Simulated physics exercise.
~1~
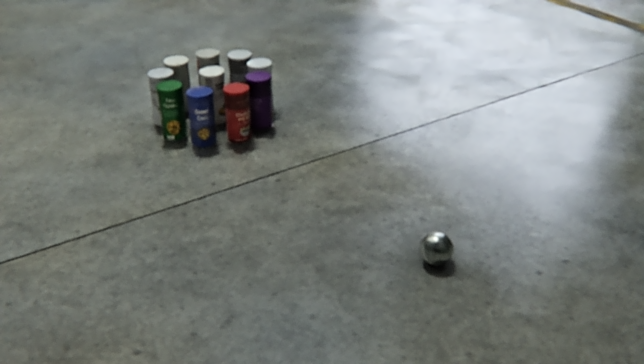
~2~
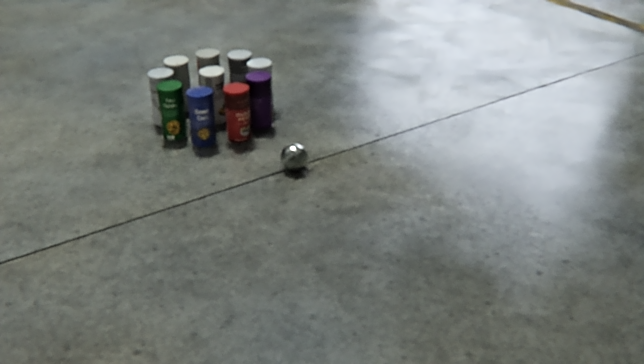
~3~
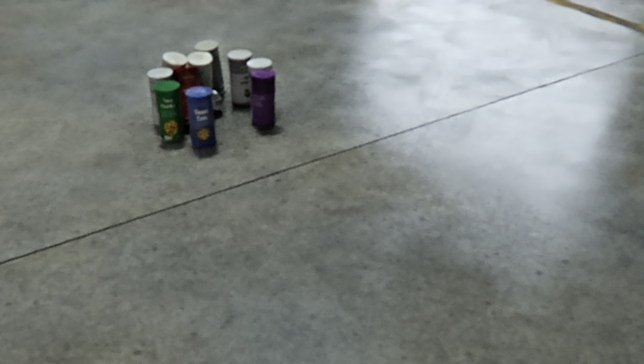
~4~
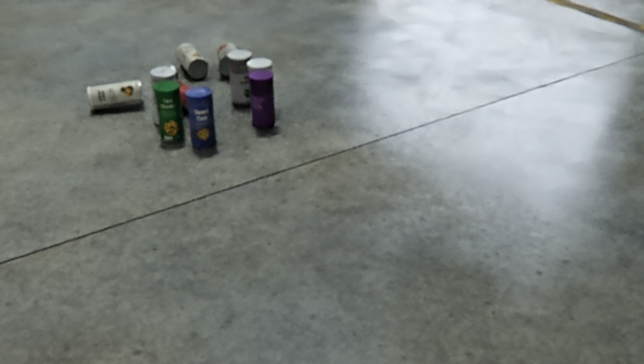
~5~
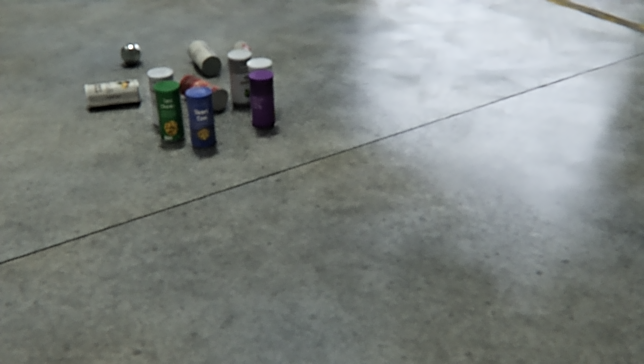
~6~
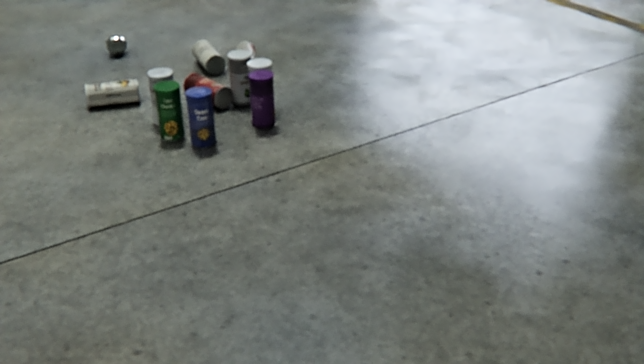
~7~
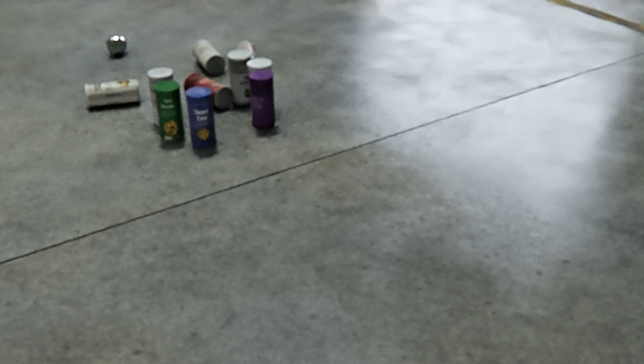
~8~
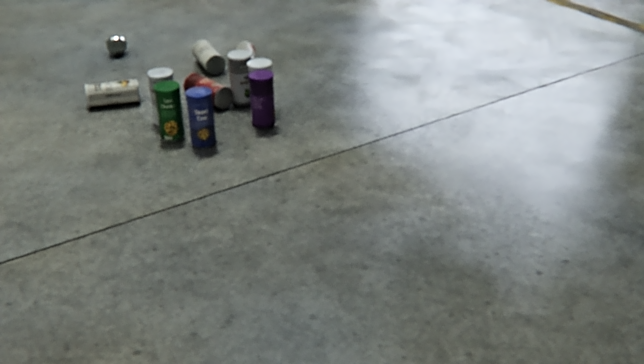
On a smooth grey floor, a shiny metal ball rolls up and left into a tight cluster of upright canisters, toppling the red one and a few pale ones, then comes to rest beyond them while the green, blue and purple canisters stay standing.
